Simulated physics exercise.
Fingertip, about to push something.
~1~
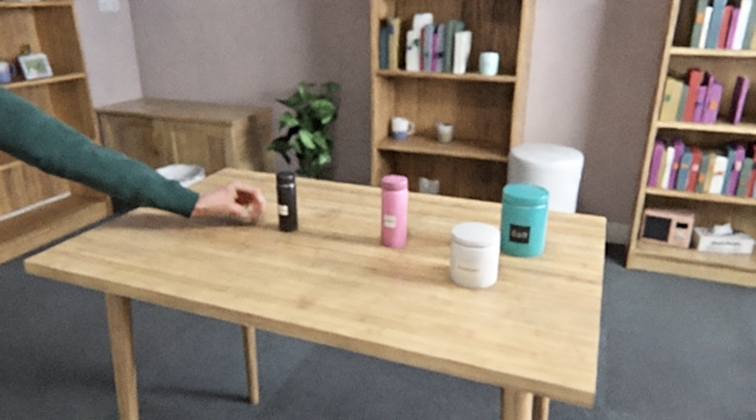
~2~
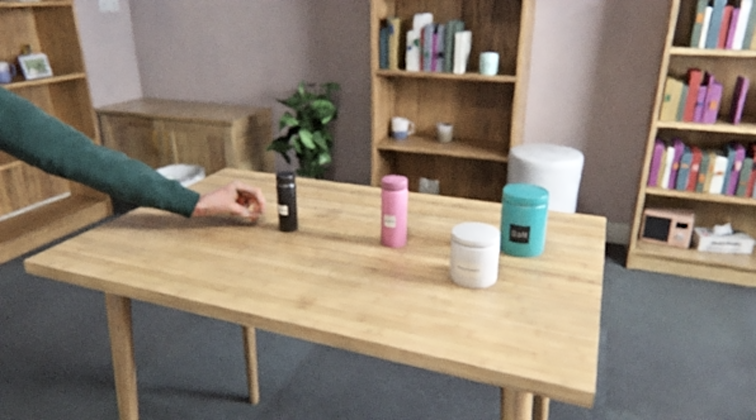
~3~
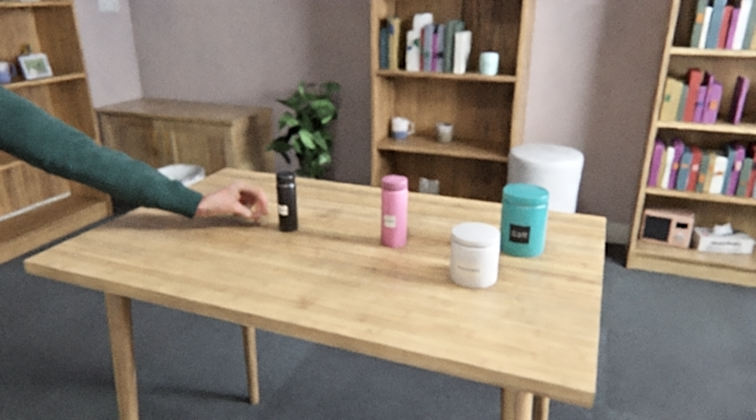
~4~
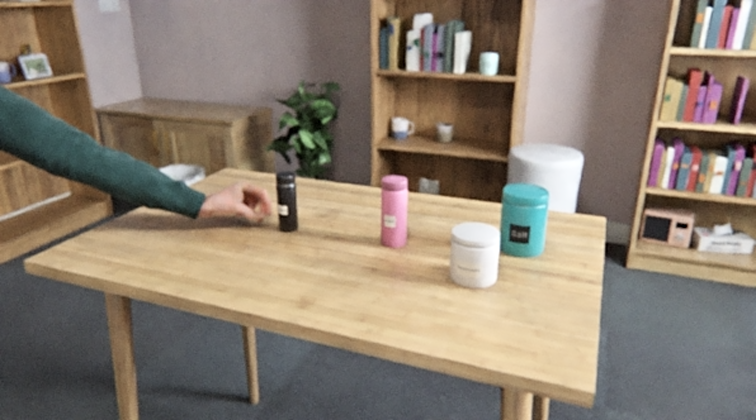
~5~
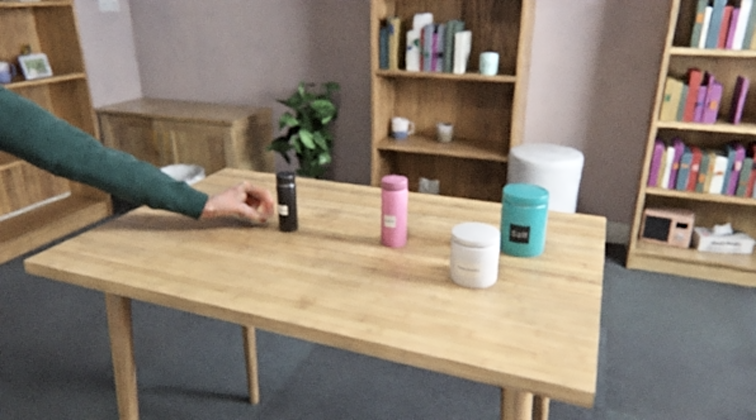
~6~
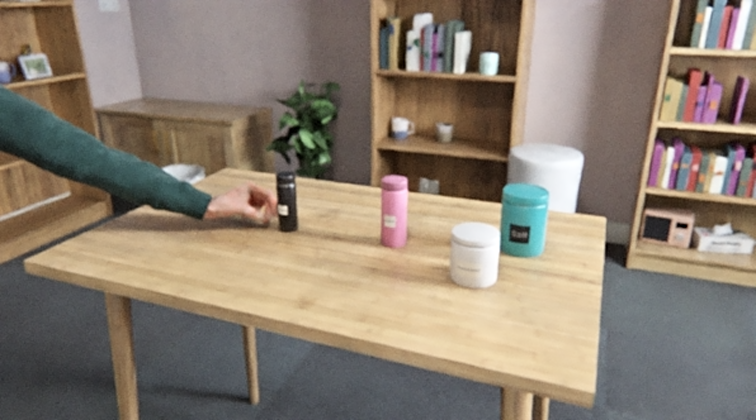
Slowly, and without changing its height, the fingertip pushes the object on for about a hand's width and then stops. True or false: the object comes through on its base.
True.
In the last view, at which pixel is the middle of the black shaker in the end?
At about (339, 209).
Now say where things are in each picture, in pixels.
In the first frame, black shaker (287, 202).
In the second frame, black shaker (287, 202).
In the third frame, black shaker (287, 202).
In the fourth frame, black shaker (287, 202).
In the fifth frame, black shaker (287, 202).
In the sixth frame, black shaker (287, 202).
Then, 0.50 s later than the last frame, black shaker moved a little near (296, 203).
Then, 1.10 s later than the last frame, black shaker moved about its own width near (314, 206).
Then, 1.70 s later than the last frame, black shaker moved well along near (332, 208).
When it is over, moved from the start, black shaker. End places, in pixels of the last picture, black shaker near (339, 209).
